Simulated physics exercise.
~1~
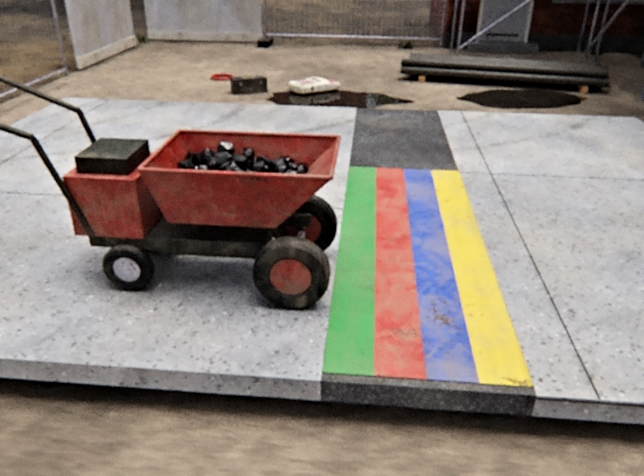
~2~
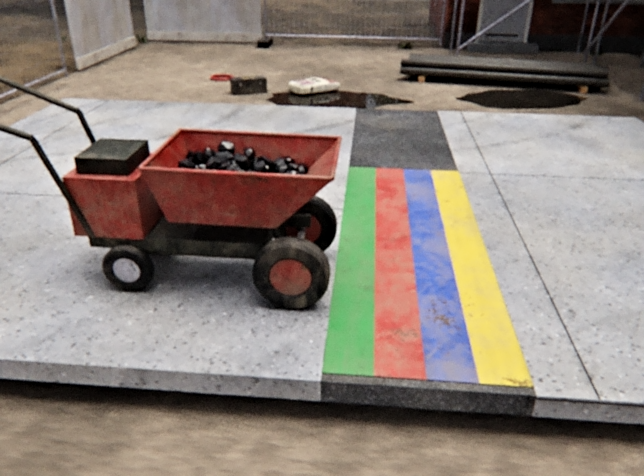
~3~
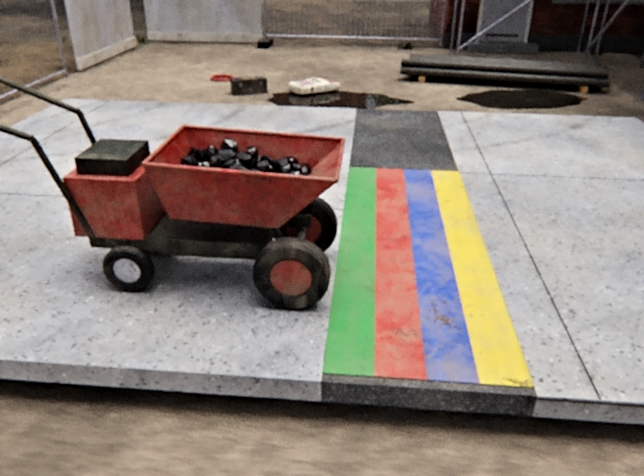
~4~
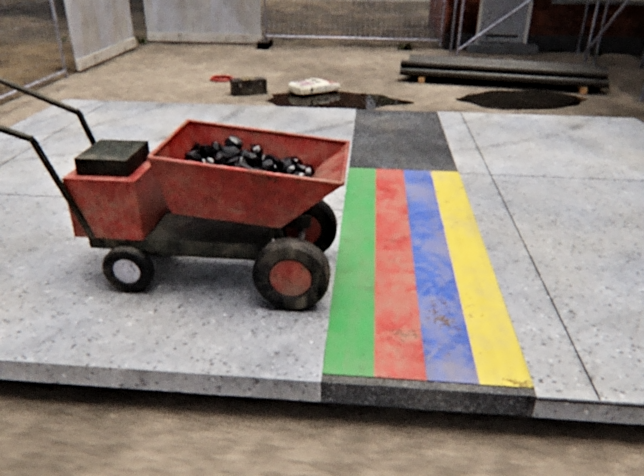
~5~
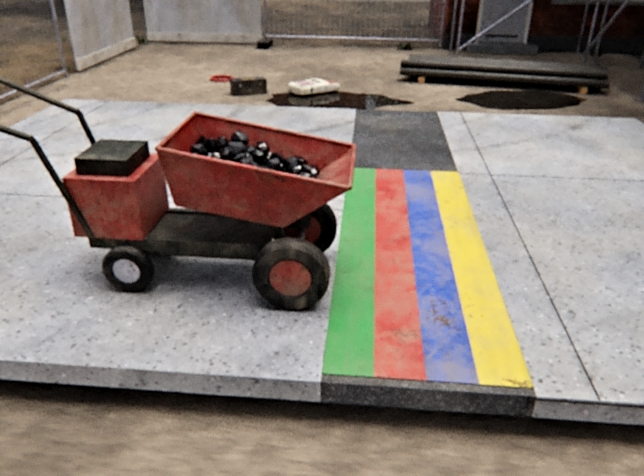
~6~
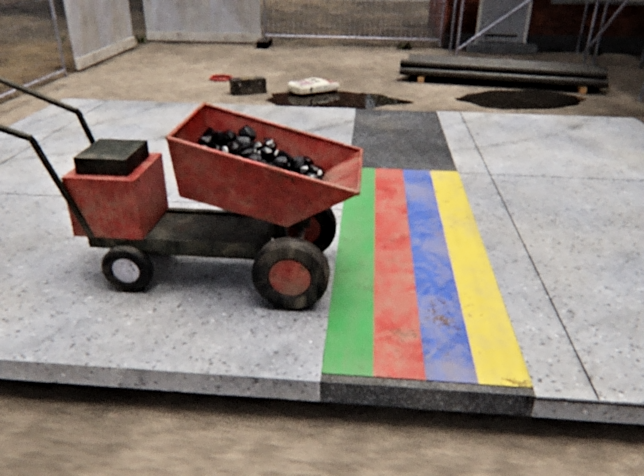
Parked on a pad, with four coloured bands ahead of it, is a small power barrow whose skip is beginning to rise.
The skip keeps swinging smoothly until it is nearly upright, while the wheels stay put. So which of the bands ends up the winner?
The winner is the blue band.
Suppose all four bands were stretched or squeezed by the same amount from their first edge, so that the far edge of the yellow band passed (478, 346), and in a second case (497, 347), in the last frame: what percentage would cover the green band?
About 0 per cent first, then about 0 per cent.
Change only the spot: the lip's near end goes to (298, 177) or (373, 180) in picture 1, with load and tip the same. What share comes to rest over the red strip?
About 30 %, then 0 %.
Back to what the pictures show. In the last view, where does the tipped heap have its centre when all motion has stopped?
It settles centred around (448, 279).
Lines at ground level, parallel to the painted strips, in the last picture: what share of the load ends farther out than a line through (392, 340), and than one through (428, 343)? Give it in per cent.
In order, some 80 % then some 60 %.
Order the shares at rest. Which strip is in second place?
The runner-up is the yellow one.
Just after the last frame, skip tipped steeply; every one in the skip.
A moment on, skip tipped right over; the larger part in the skip; just a few over the red strip; roughly a quarter over the blue strip; just a few over the yellow strip.
Further on, skip tipped right over; roughly a quarter in the skip; about a tenth over the red strip; roughly a third over the blue strip; roughly a quarter over the yellow strip; about a tenth off the paint.
When it is over, skip tipped right over; roughly a quarter in the skip; not one over the green strip; about a tenth over the red strip; roughly a third over the blue strip; roughly a quarter over the yellow strip; about a tenth off the paint.
